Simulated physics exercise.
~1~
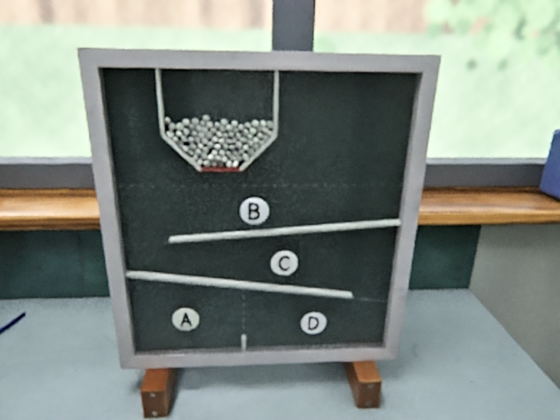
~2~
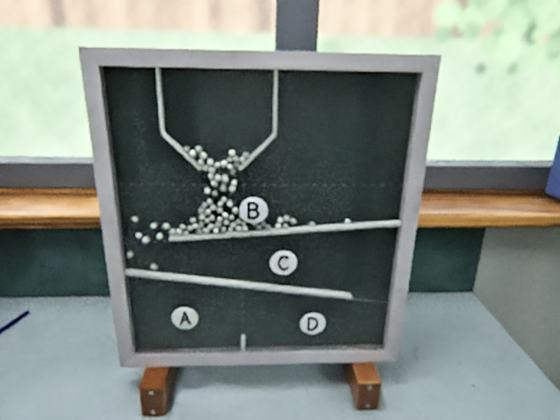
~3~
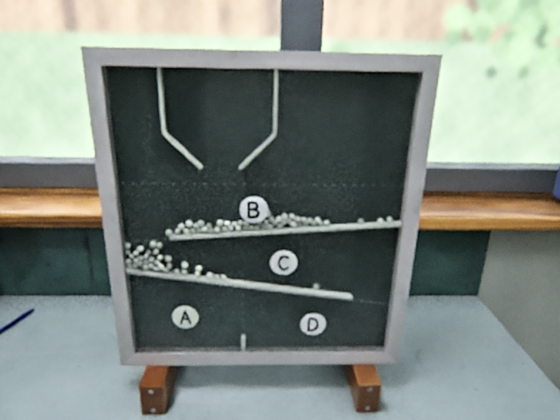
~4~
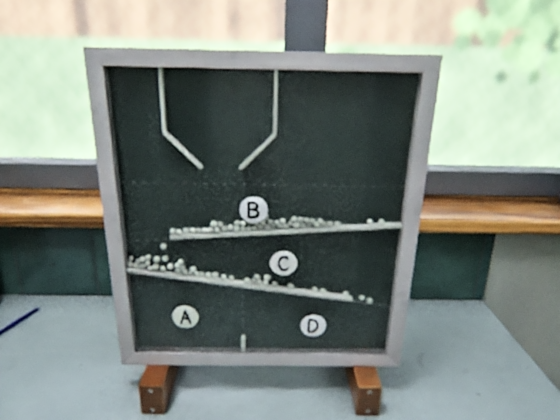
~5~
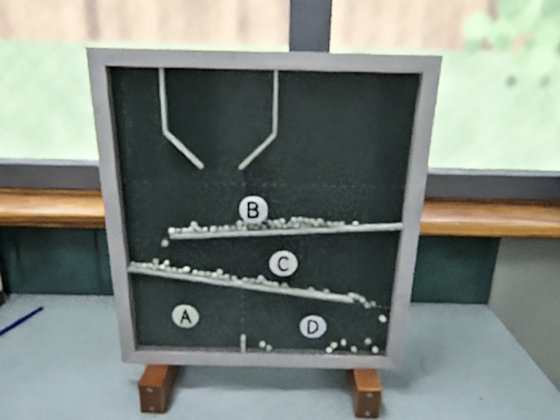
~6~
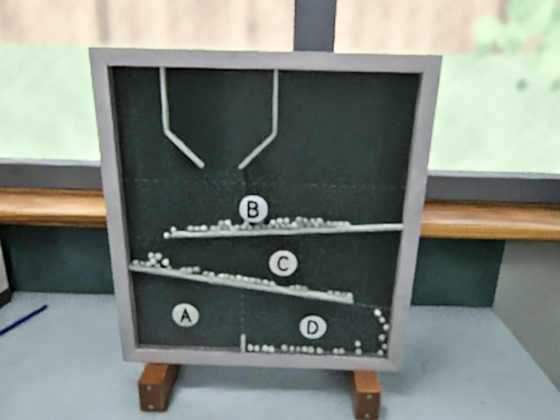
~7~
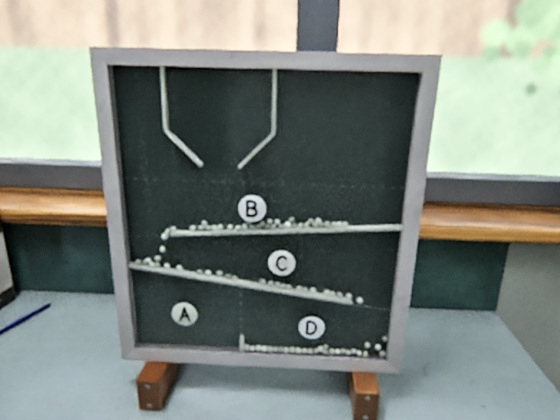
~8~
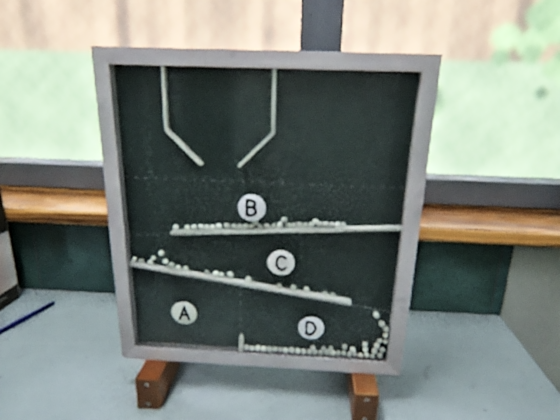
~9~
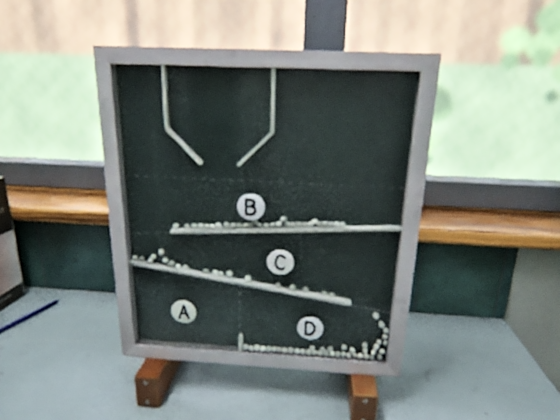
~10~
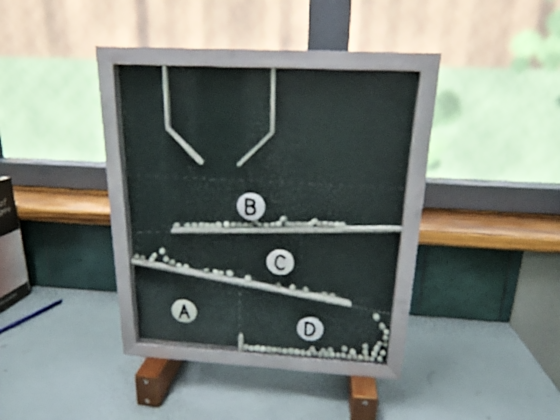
An upright case's white beads pour onto two ramps, ending spread over both and section D.
